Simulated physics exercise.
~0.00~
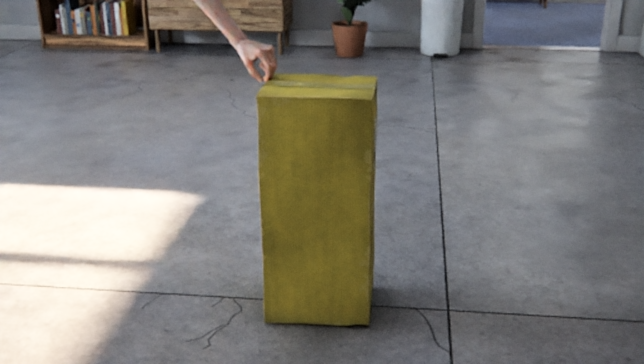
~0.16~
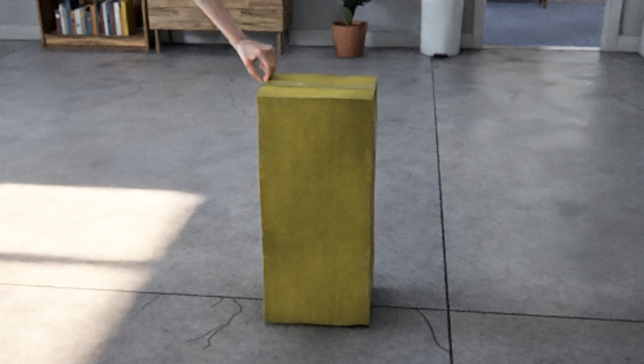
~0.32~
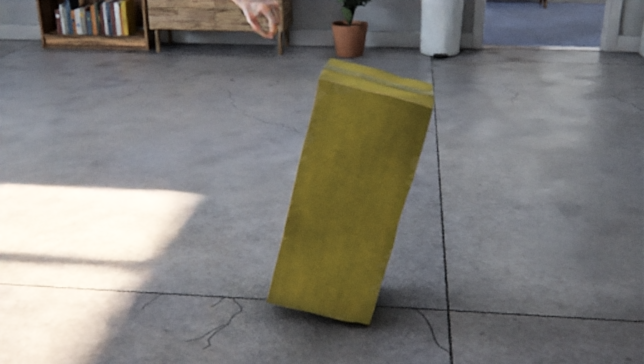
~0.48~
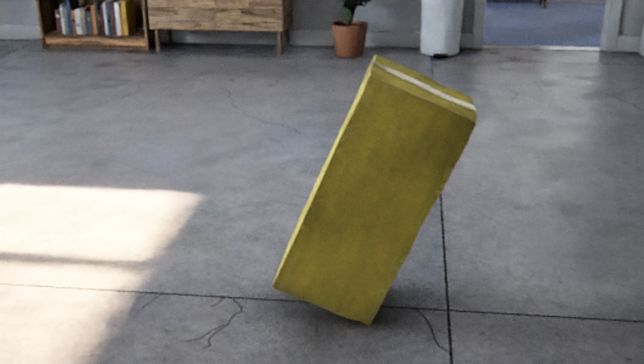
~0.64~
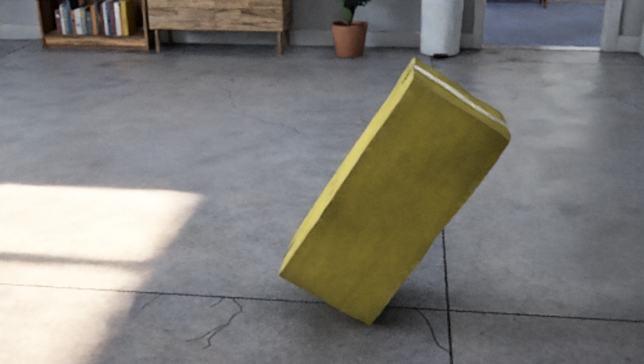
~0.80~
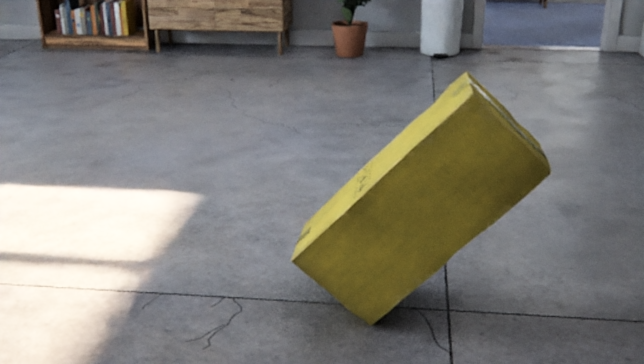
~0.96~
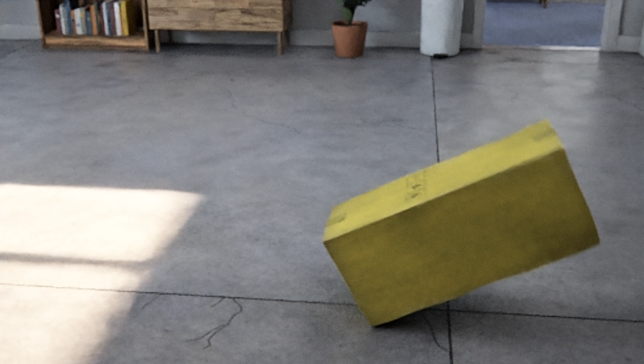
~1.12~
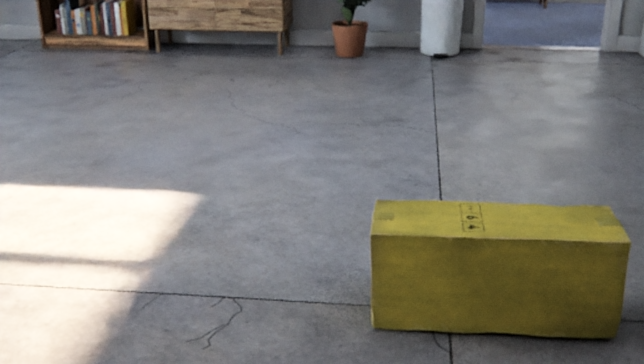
The clip shows a hand at the top of a tall yellow parcel standing upright on a grey floor. The parcel tips to the right as the hand draws back, leans further and further over its lower right edge, and topples, ending flat on its side.
